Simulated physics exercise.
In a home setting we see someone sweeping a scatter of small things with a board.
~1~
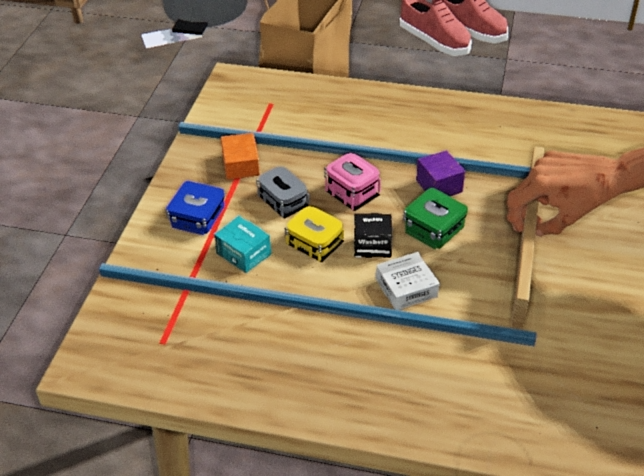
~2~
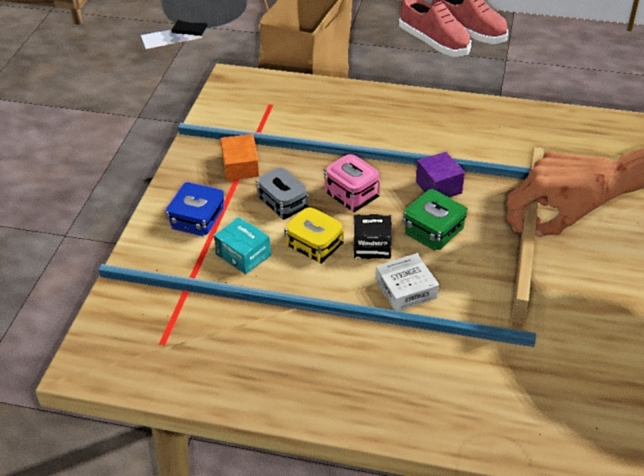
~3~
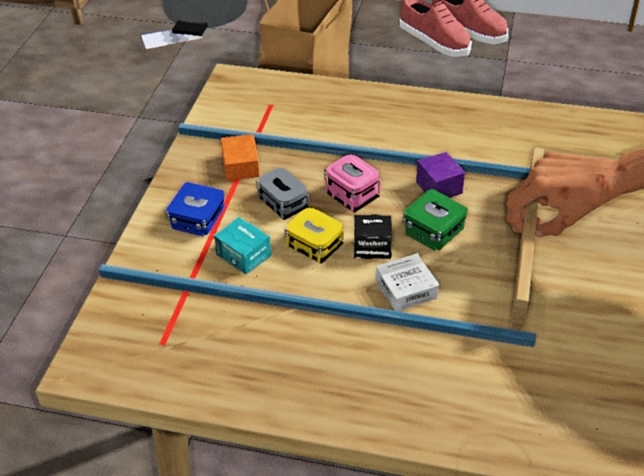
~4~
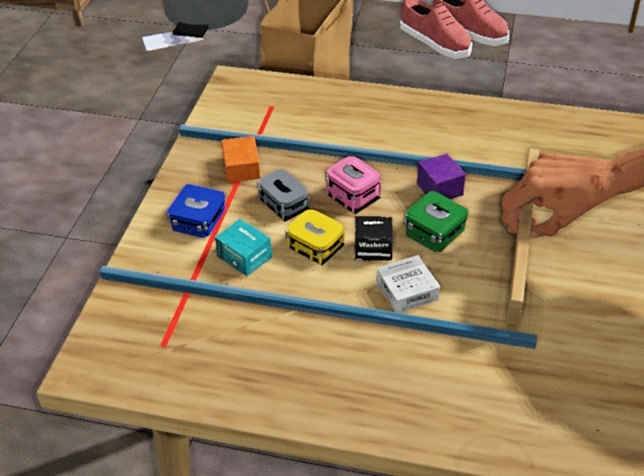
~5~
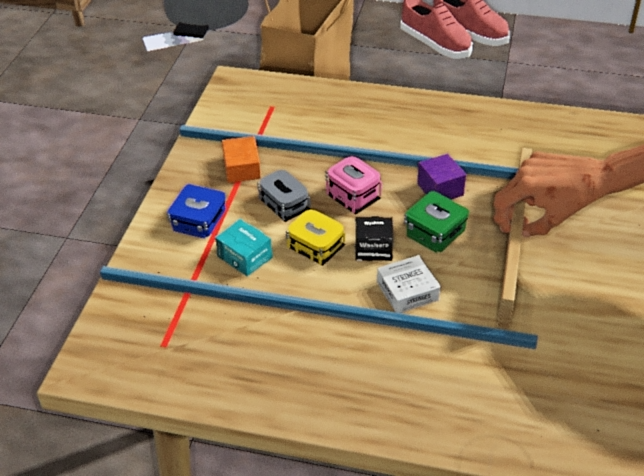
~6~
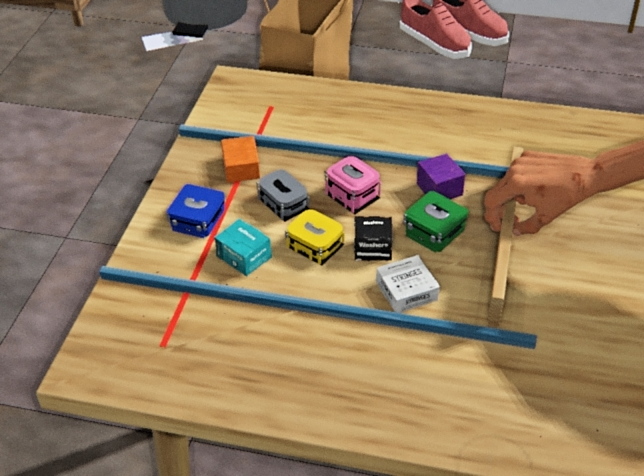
On a wooden table in a home, a hand holds a thin board upright between two blue strips, then slides it slightly left toward a scatter of colourful small boxes and blocks, which stay still around a red line.
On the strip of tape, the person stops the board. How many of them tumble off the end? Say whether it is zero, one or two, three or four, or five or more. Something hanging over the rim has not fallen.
I expect that one or two fall off.
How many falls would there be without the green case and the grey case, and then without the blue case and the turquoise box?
The counts would be 1 and 0.
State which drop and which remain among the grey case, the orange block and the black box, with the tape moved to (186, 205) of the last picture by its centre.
Going in order, the grey case goes off the edge, then the orange block goes off the edge, then the black box keeps its spot.
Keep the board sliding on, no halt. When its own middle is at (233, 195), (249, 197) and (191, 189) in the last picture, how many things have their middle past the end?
1, 0 and 5.
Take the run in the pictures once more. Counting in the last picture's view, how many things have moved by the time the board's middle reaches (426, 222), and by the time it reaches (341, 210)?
Respectively 4 and 8.
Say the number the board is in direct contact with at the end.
The count is 4.
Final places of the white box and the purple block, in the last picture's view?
In the last picture the white box sits around (179, 253) and the purple block around (233, 145).
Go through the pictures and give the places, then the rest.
In the first picture, blue case (197, 209); orange block (240, 156); turquoise box (243, 244); board (528, 234); tape (224, 208).
In the second picture, orange block (240, 157); board (528, 235).
In the third picture, turquoise box (243, 245); pink case (353, 182).
In the fourth picture, blue case (198, 211); grey case (284, 195).
In the fifth picture, orange block (241, 159); yellow case (316, 238).
In the sixth picture, blue case (197, 211); orange block (240, 159); turquoise box (243, 247); board (506, 233); tape (224, 210).
Soon after, none off yet; blue case at rest near (197, 211); orange block at rest near (240, 159); turquoise box at rest near (243, 247).
After that, none off yet; blue case at rest near (197, 211); orange block moving near (234, 158); turquoise box displaced a little near (219, 255).
In the end, the number that fall off is one or two; gone, blue case.
